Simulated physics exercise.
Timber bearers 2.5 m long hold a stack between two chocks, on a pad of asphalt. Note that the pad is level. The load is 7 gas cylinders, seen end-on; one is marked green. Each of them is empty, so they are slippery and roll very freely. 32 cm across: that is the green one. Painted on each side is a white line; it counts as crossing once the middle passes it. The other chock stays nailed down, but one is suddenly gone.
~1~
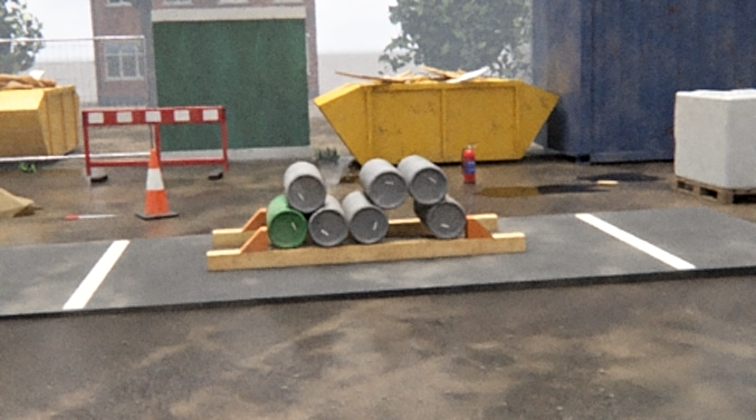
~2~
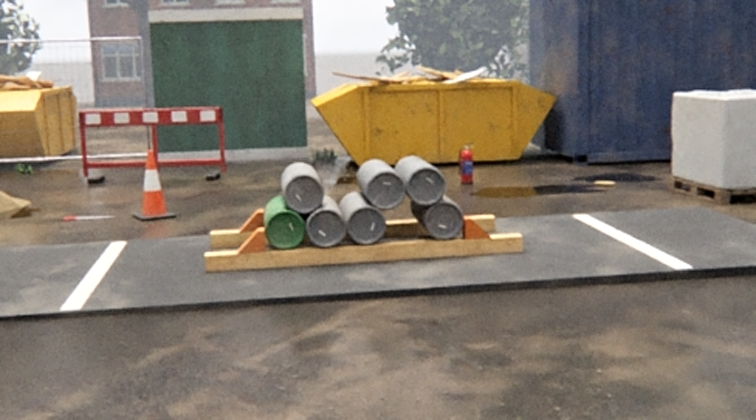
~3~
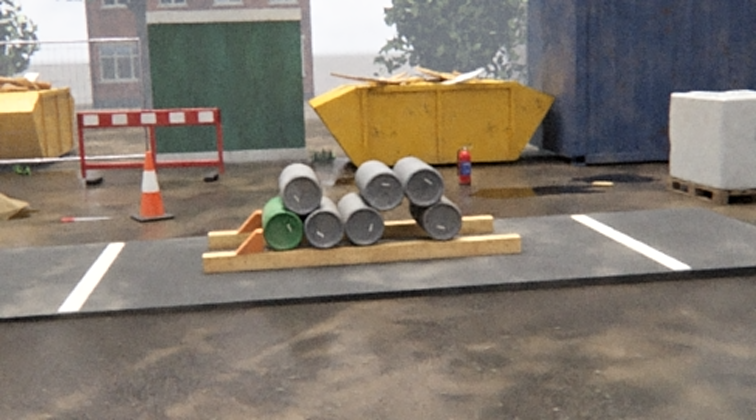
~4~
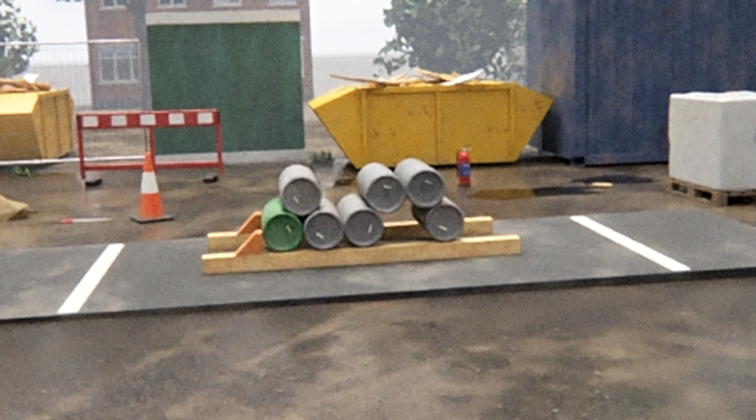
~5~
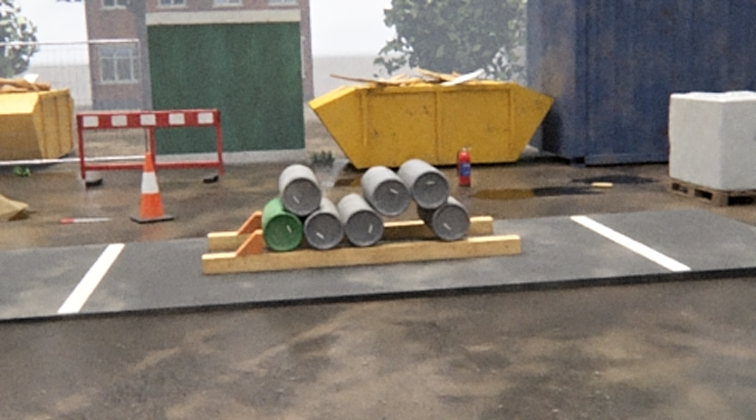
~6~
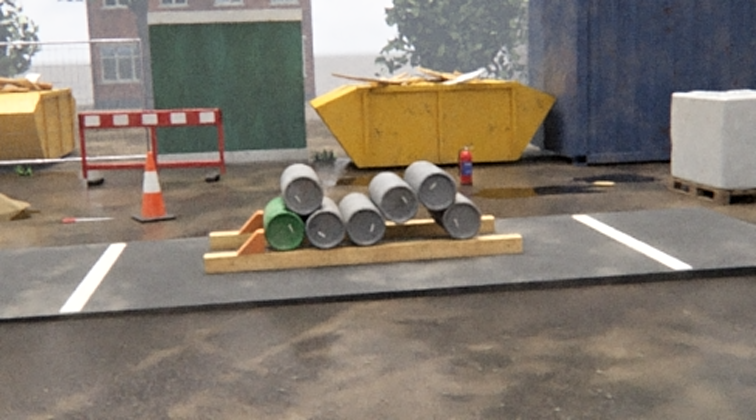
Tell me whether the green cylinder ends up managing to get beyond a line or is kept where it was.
It is kept where it was.
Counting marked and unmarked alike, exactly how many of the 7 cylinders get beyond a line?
1 in total.
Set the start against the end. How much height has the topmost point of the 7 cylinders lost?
Roughly 0 cm.
Another 0.4 s on from the last picture, green is on the bearers, 65 cm from the bearers' left end; 0 over a line so far.
In the end (4.8 s after the last picture), green is on the bearers, 65 cm from the bearers' left end; 1 over a line so far.
